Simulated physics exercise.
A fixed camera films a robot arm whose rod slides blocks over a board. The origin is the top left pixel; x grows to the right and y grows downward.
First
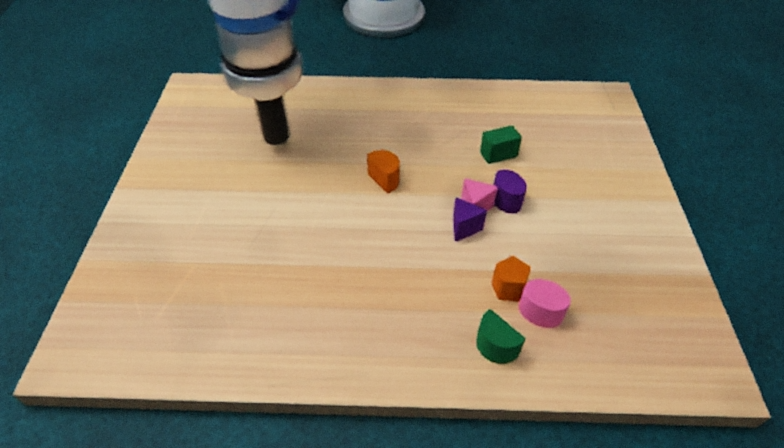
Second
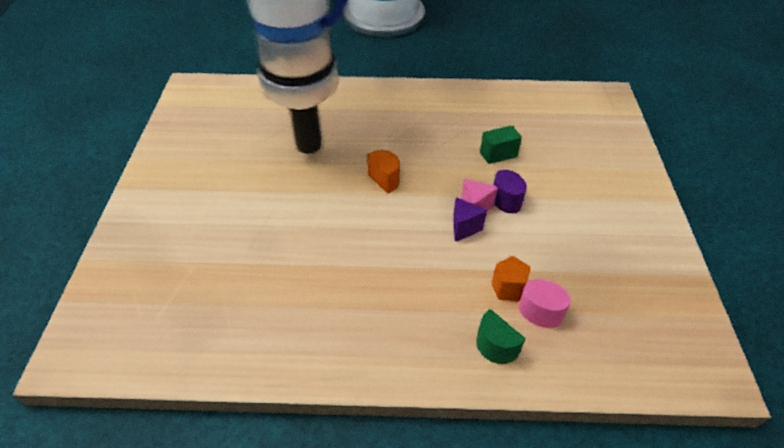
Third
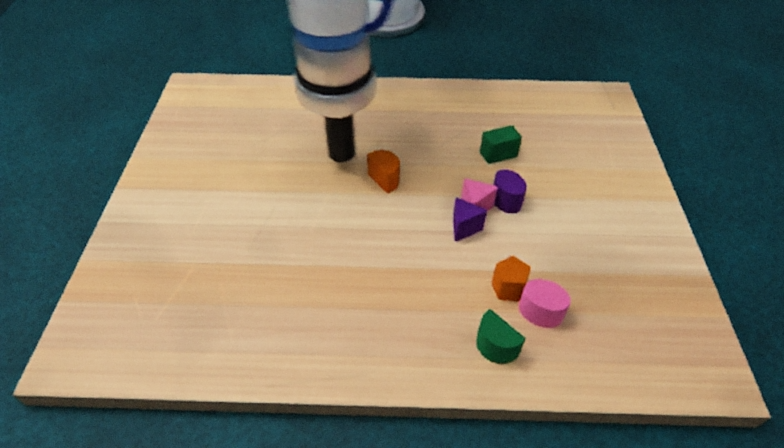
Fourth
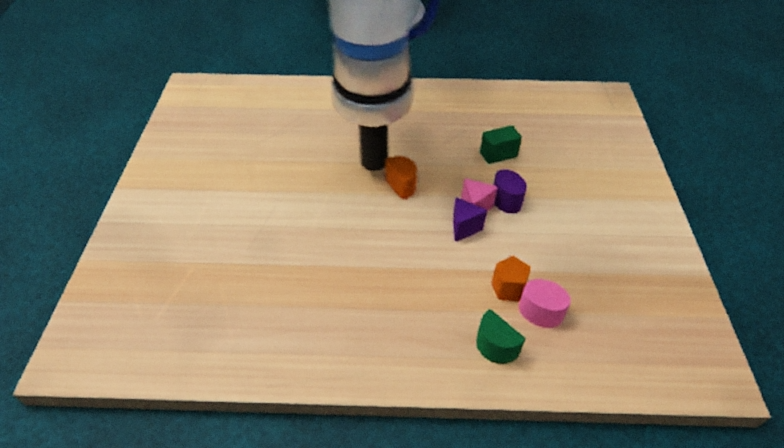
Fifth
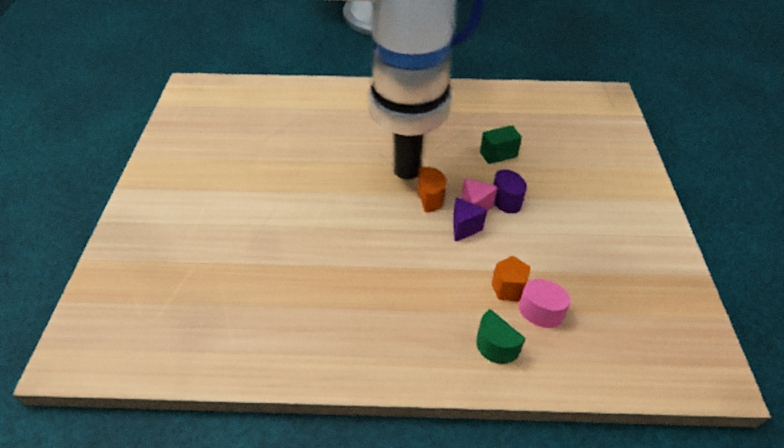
On a wooden board, a robotic rod moves right and pushes an orange block rightward.
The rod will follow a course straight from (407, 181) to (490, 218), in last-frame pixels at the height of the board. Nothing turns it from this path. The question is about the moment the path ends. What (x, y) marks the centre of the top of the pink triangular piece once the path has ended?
Near (529, 208).
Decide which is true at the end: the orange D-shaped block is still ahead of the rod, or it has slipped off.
The block lies off to the side or behind.
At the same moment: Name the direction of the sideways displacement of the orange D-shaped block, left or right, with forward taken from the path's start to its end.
My prediction: Rightwards.
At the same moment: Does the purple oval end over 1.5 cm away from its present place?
Going by the path, no.
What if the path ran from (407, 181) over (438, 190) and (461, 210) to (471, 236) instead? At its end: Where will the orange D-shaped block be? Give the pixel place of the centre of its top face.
My best guess is (464, 236).
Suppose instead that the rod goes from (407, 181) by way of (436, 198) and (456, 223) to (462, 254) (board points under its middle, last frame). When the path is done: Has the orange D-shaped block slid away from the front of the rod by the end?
No - that is not the case.
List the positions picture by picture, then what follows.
In the first picture, tip of the rod (277, 137), middles of tops, orange D-shaped block (385, 160), purple triangular piece (467, 210), pink triangular piece (479, 189), purple oval (511, 181).
In the second picture, rod (309, 145), nothing pushed.
In the third picture, rod (342, 153), nothing pushed.
In the fourth picture, rod (375, 162), orange D-shaped block (403, 166).
In the fifth picture, rod (408, 170), orange D-shaped block (433, 179), purple triangular piece (467, 210), pink triangular piece (479, 189), purple oval (511, 181).
The first path, step by step. One third of the way, rod (436, 183); orange D-shaped block (453, 195), turned 35° clockwise; purple triangular piece (473, 217).
Two thirds of the way, rod (463, 195); orange D-shaped block (462, 205), turned 105° clockwise; purple triangular piece (472, 224), turned 45° anticlockwise; pink triangular piece (498, 197), turned 25° anticlockwise; purple oval (520, 180), turned 25° anticlockwise.
At the end, rod (492, 208); orange D-shaped block (468, 210), turned 130° clockwise; purple triangular piece (473, 230), turned 40° anticlockwise; pink triangular piece (529, 208), turned 35° anticlockwise; purple oval (521, 180), turned 25° anticlockwise.
